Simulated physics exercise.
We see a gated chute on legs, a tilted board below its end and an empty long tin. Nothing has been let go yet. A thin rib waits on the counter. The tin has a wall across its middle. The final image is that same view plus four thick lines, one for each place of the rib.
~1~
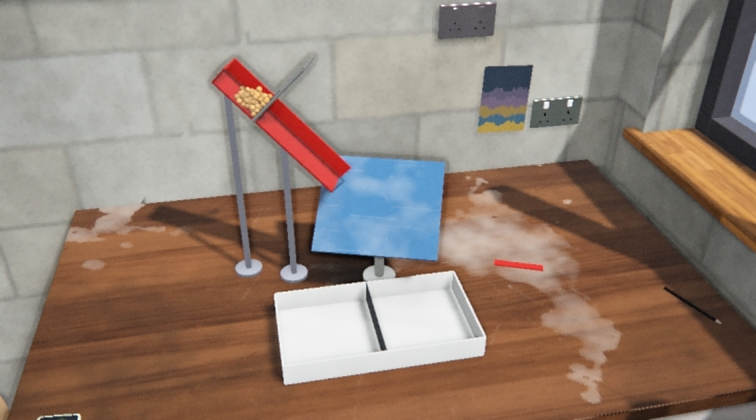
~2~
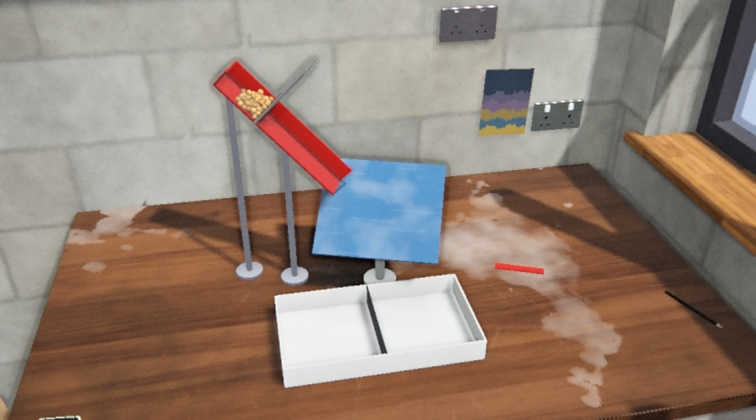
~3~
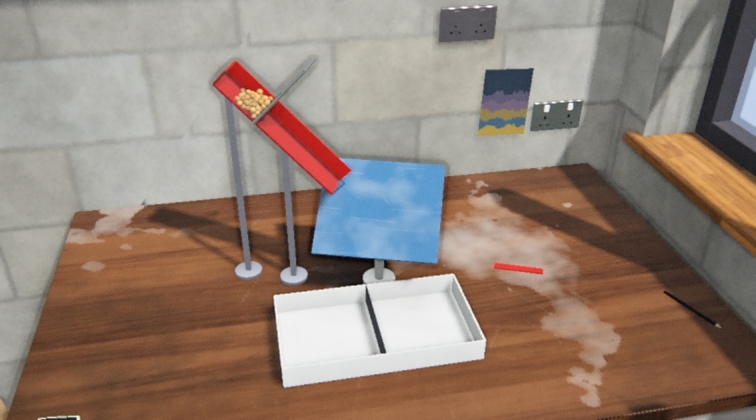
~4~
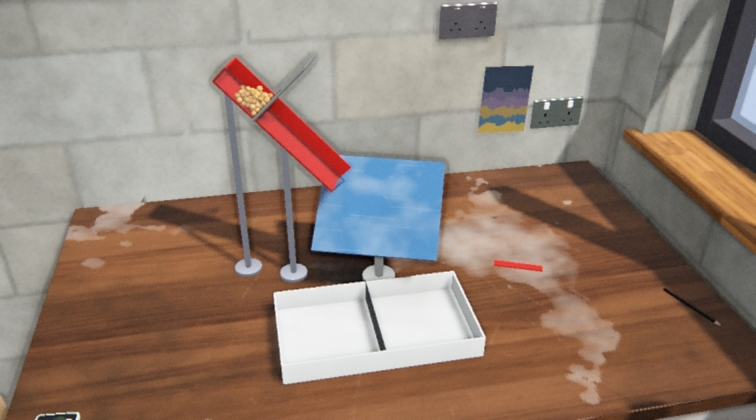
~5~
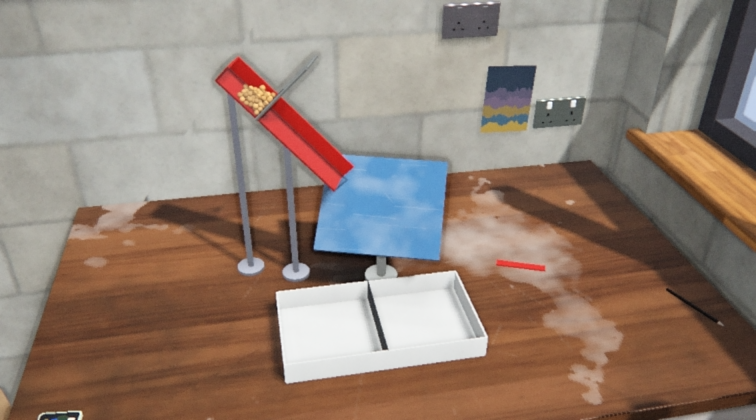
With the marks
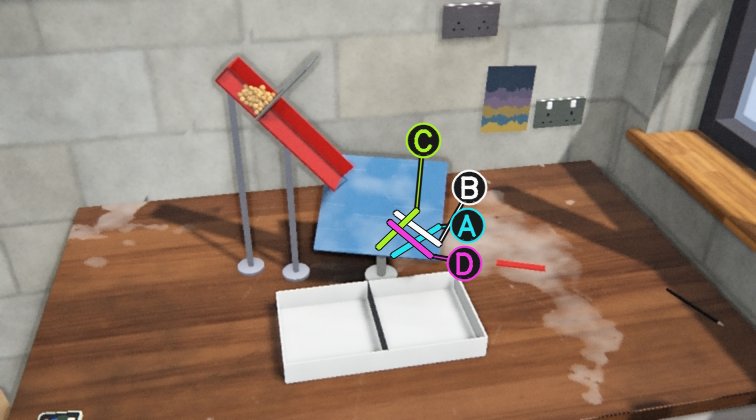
On a wooden counter against a pale block wall, a red chute on legs slopes down to the right, round beads resting behind its gate. Below it stand a tilted blue board and an empty white divided tin. Nothing moves except the view, which shifts very slightly.
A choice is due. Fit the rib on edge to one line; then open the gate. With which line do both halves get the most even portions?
Choose A.
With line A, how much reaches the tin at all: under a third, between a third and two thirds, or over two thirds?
Over two thirds.
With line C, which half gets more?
The left half.
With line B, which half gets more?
Right.
On the marked copy, line A from (438, 226) to (393, 255); line B from (396, 213) to (438, 244); line C from (416, 210) to (378, 247); line D from (390, 222) to (430, 255).
For line A, of what is caught, roughly half in the left half, roughly half in the right.
For line B, of what is caught, about a tenth in the left half, the larger part in the right.
For line C, of what is caught, the larger part in the left half, roughly a quarter in the right.
For line D, of what is caught, roughly a quarter in the left half, the larger part in the right.
